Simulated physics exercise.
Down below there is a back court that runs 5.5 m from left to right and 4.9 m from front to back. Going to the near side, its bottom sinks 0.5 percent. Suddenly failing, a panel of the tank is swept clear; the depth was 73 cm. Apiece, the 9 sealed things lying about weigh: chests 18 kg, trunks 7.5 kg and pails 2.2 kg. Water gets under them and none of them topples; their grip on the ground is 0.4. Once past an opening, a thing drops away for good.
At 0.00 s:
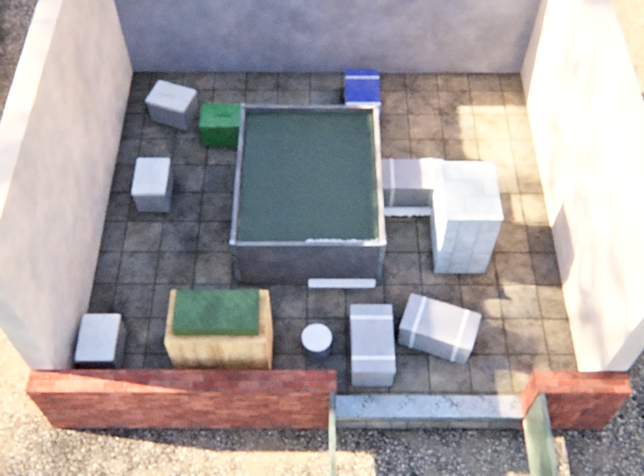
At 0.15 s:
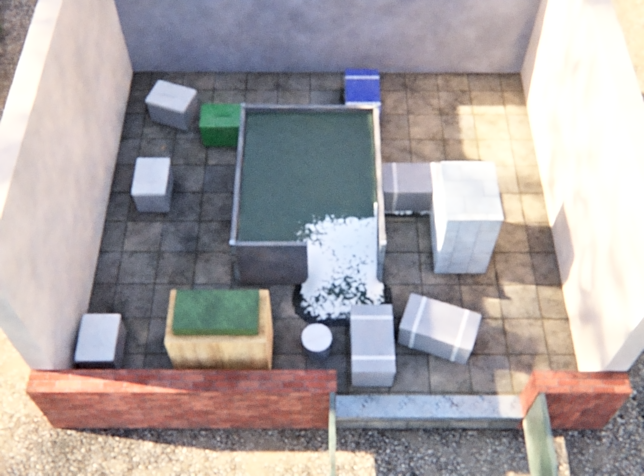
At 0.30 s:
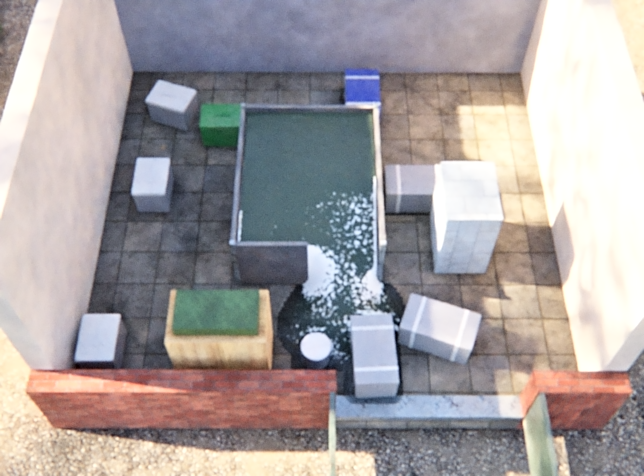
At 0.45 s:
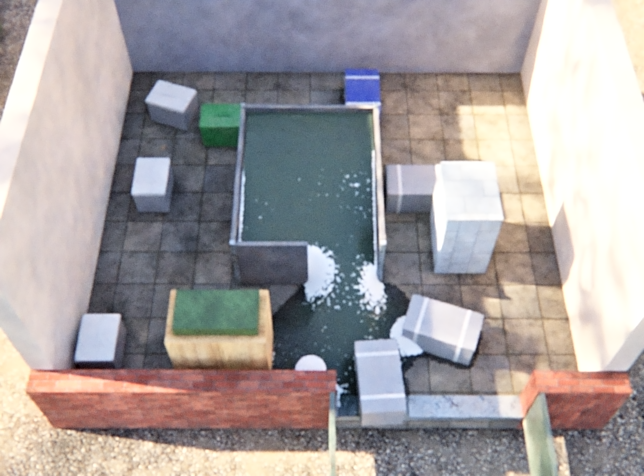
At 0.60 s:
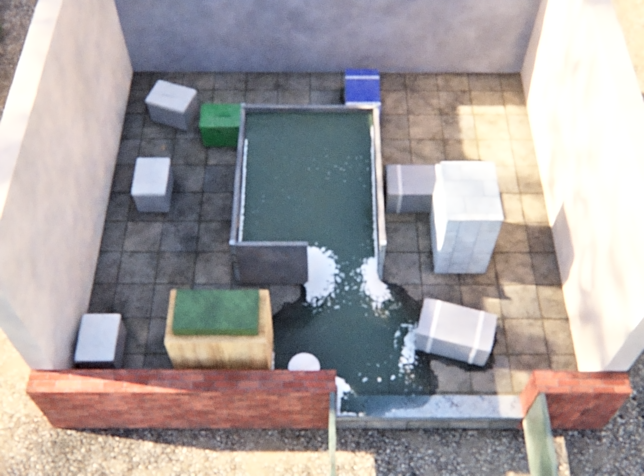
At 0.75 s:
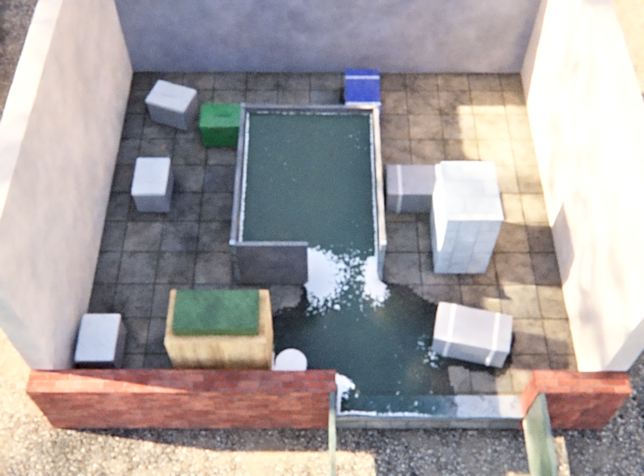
A large grey-walled tank of dark green water stands in a tiled, walled court, seen from high above the low brick near side. Pale boxes lie around it, with a green chest and blue trunk behind and a green-topped tan crate at front left. The tank's near right panel opens, foaming water spreads forward, a pale box slides out of sight at the near edge, and others shift, the camera still.
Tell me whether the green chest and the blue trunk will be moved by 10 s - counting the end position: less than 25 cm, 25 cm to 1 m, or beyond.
Green chest: Almost still; blue trunk: Almost still.
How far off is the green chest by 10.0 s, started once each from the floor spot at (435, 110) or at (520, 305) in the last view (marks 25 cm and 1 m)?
I'd expect that it remains where it was first and remains where it was second.
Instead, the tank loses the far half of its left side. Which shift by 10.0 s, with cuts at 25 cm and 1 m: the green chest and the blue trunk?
Then the green chest travels far, the blue trunk ends far away.
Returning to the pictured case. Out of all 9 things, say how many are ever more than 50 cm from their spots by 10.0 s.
Count: 4.
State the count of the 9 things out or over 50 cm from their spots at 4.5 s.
By my tally, 4.
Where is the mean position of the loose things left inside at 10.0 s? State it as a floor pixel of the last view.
They average out to somewhere around (269, 195).
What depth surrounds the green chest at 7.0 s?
Depth approx. 2 cm.
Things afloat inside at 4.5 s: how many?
Count: 1.
After 2.0 s the green chest is near (222, 115), 0.0 m from its start, aground; the blue trunk is near (363, 90), 0.0 m from its start, aground; 1 of 9 are out; 1 afloat.
After 4.5 s the green chest is near (222, 115), 0.0 m from its start, aground; the blue trunk is near (363, 90), 0.0 m from its start, aground; 1 of 9 are out; 1 afloat.
After 7.0 s the green chest is near (222, 115), 0.0 m from its start, aground; the blue trunk is near (363, 90), 0.0 m from its start, aground; 1 of 9 are out; 1 afloat.
After 10.0 s the green chest is near (222, 115), 0.0 m from its start, aground; the blue trunk is near (363, 90), 0.0 m from its start, aground; 1 of 9 are out; 1 afloat.
